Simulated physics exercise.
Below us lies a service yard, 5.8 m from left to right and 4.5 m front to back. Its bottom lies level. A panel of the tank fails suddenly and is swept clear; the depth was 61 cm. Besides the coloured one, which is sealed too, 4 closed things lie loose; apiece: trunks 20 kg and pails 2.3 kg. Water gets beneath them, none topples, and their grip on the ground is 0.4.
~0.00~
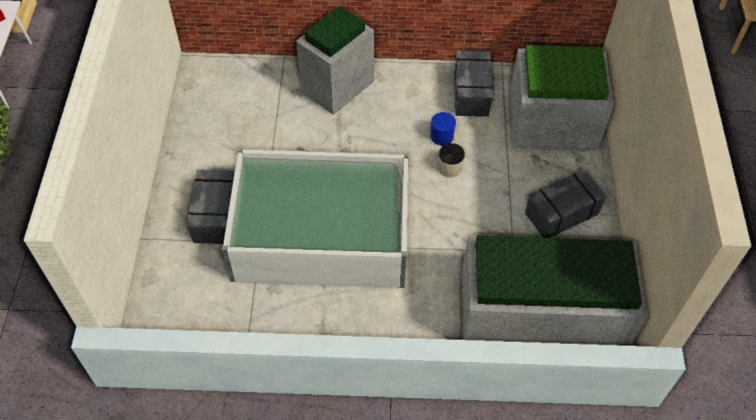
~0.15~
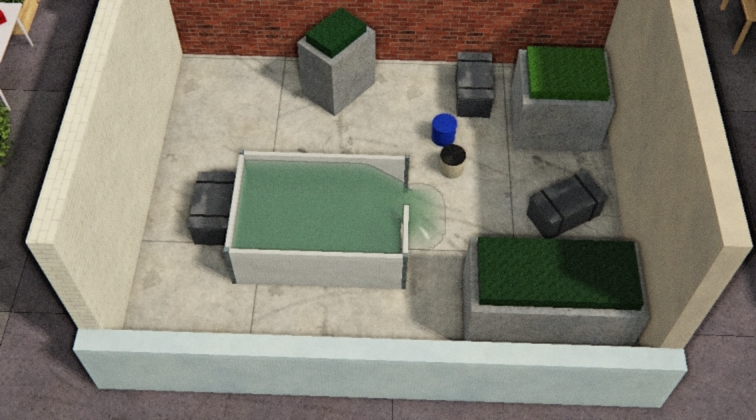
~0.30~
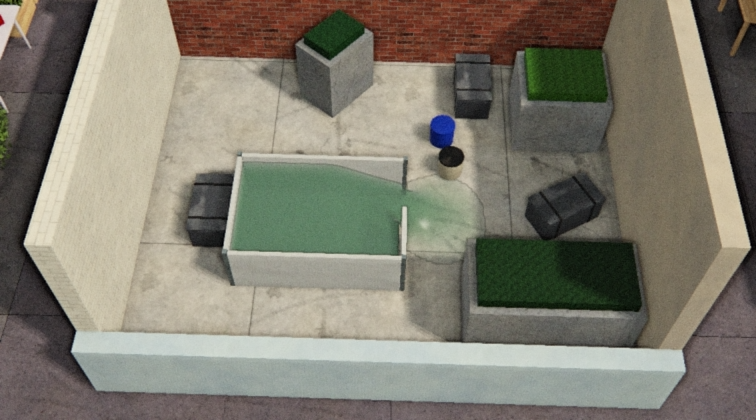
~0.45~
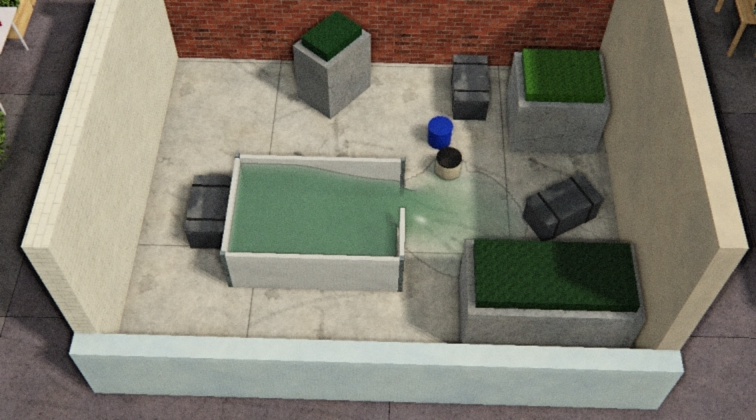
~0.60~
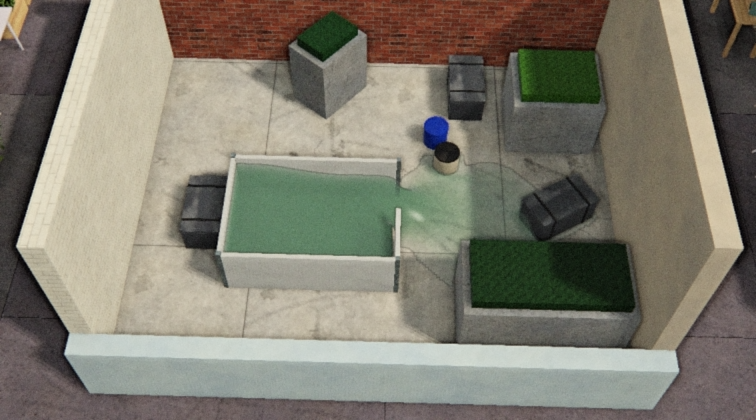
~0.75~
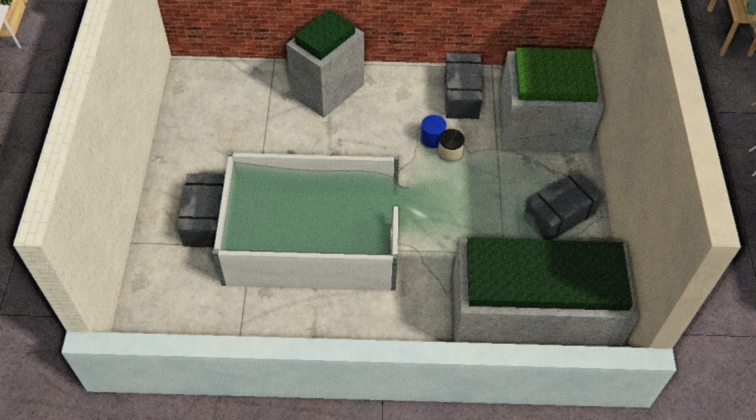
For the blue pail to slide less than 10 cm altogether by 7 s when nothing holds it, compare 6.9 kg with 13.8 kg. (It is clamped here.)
I expect that only the larger load is enough.
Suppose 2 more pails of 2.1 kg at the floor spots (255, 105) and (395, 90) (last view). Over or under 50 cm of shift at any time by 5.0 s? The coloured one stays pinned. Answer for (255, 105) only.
Answer: Short of it.
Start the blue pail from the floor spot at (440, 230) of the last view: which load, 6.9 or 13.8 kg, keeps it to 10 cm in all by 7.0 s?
Neither is enough.
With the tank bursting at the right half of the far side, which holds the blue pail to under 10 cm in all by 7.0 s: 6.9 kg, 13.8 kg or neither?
In that case neither load is enough.
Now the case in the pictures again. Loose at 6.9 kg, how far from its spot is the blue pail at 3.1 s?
About 0 cm.
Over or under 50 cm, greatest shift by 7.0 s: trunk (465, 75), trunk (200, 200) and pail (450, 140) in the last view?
In turn: Over, under, past it.
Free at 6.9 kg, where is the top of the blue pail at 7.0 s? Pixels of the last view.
Near (408, 125).
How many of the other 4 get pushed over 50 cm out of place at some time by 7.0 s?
That makes 3.
After 1.4 s the blue pail would be 1 cm from its start with 6.9 kg and 0 cm from its start with 13.8 kg; 3 cm of water round it then.
After 3.1 s the blue pail would be 1 cm from its start with 6.9 kg and 0 cm from its start with 13.8 kg; 2 cm of water round it then.
After 4.9 s the blue pail would be 19 cm from its start with 6.9 kg and 0 cm from its start with 13.8 kg; 5 cm of water round it then.
After 7.0 s the blue pail would be 33 cm from its start with 6.9 kg and 0 cm from its start with 13.8 kg; 8 cm of water round it then.
